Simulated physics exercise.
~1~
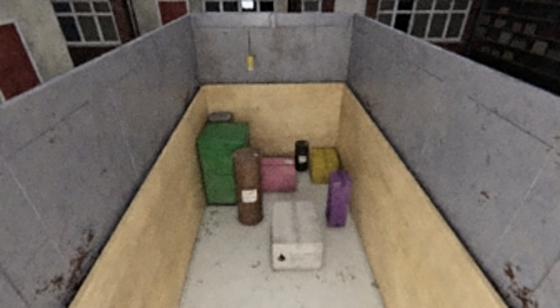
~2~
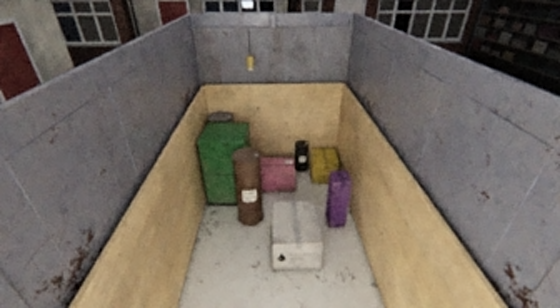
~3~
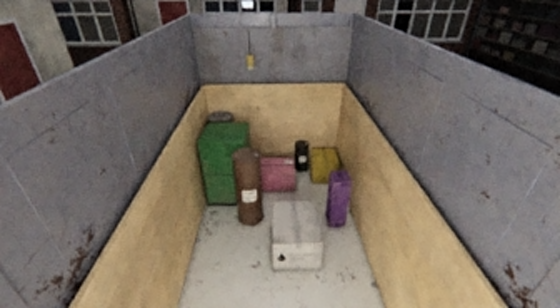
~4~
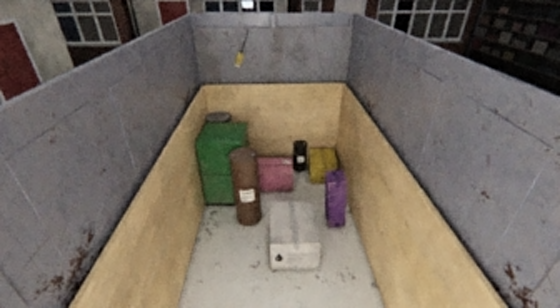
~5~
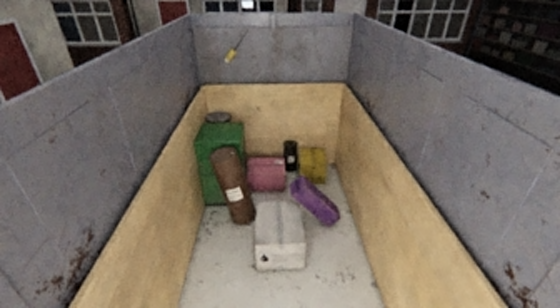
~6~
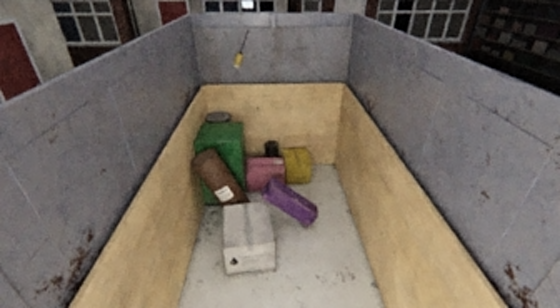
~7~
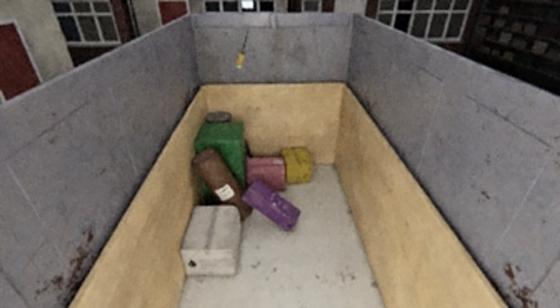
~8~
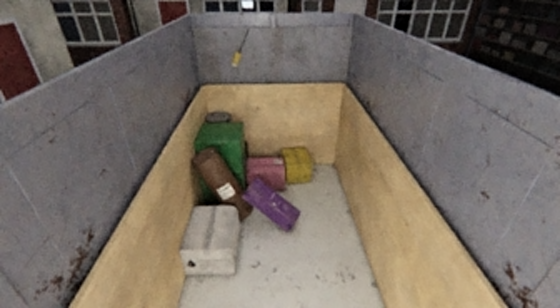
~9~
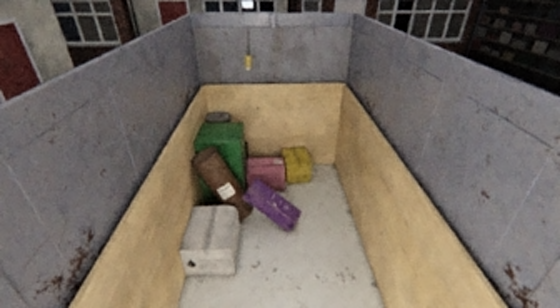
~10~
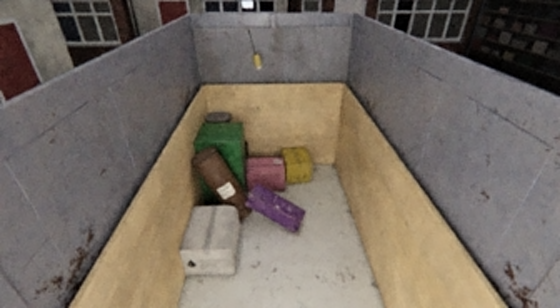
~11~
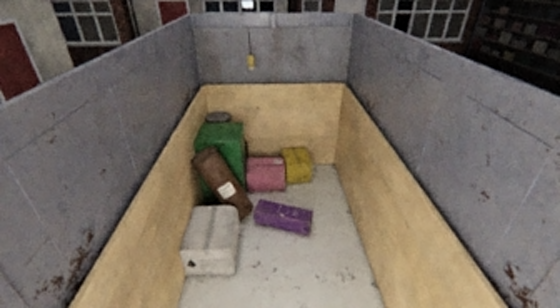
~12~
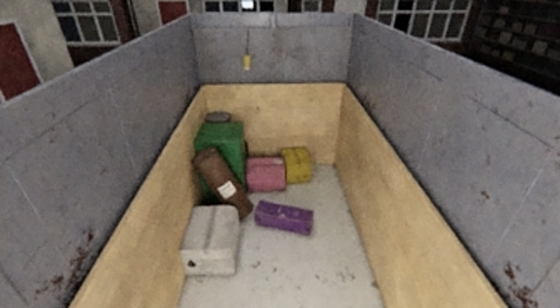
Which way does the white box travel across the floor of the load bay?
The white box slides to the left, ending up by the left wall.
